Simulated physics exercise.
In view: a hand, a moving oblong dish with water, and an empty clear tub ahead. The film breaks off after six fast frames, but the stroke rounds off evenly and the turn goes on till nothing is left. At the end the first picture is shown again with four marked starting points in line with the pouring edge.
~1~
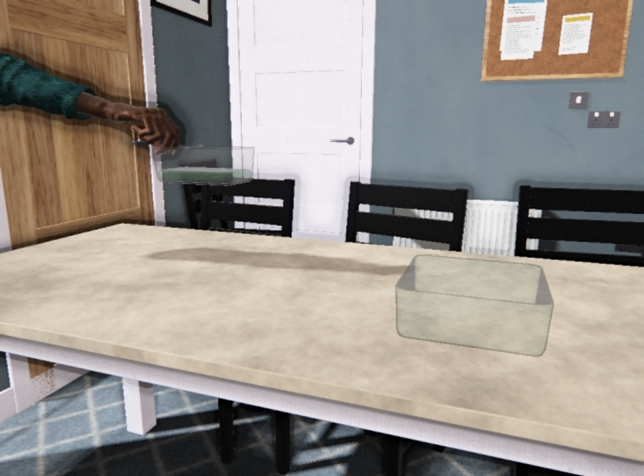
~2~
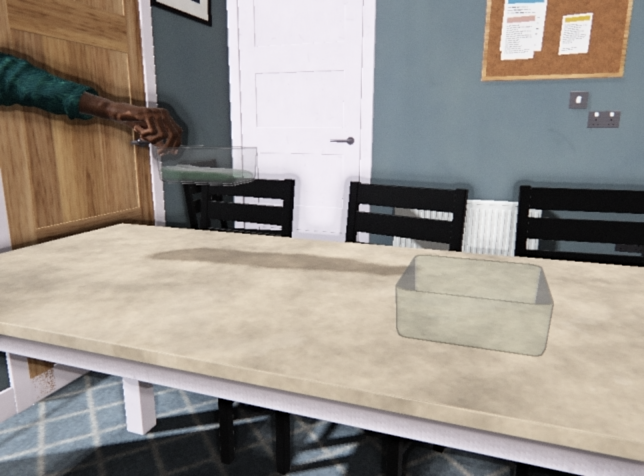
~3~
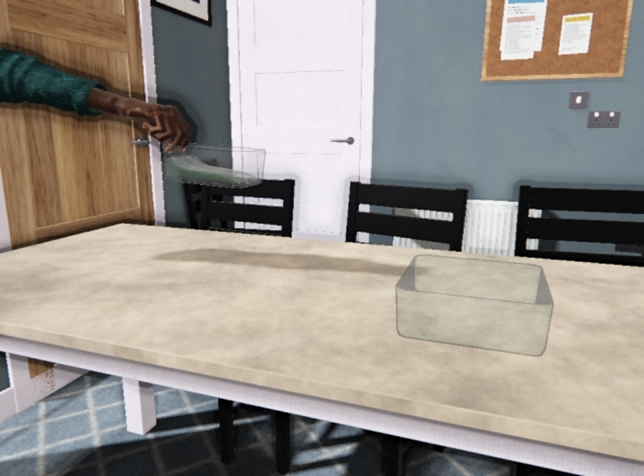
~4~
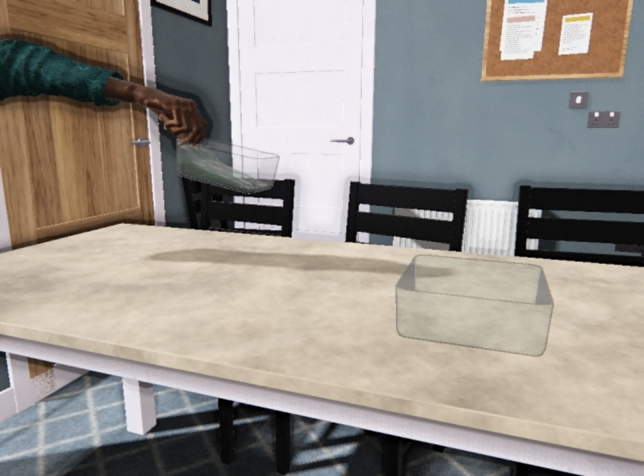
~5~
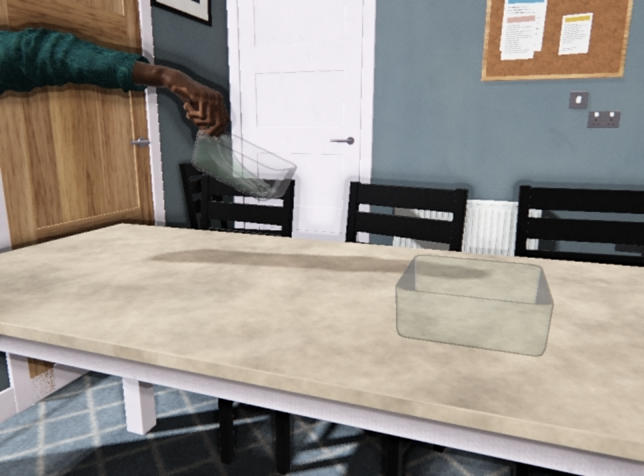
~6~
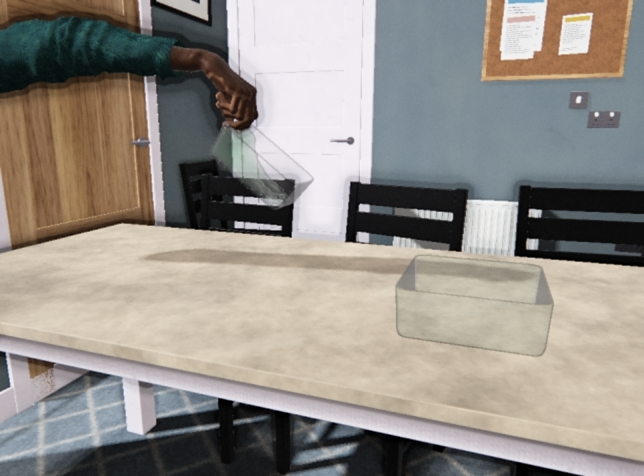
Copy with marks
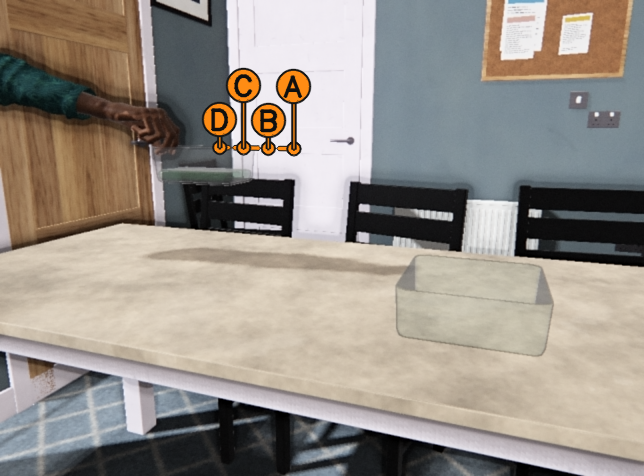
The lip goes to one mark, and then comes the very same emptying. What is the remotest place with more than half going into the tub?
That is dot B.
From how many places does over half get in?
Two.
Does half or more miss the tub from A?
No, that is safe.
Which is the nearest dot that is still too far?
C it is.
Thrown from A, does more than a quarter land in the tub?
Yes, it does.
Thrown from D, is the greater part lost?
Yes.
On the marked copy, A at (293, 148); B at (268, 148); C at (243, 147); D at (219, 147).
With A, about 77 % lands in the tub, 5 % falls short and 19 % goes beside or beyond.
With B, about 70 % lands in the tub, 18 % falls short and 12 % goes beside or beyond.
With C, about 23 % lands in the tub, 70 % falls short and 7 % goes beside or beyond.
With D, about 4 % lands in the tub, 93 % falls short and 3 % goes beside or beyond.
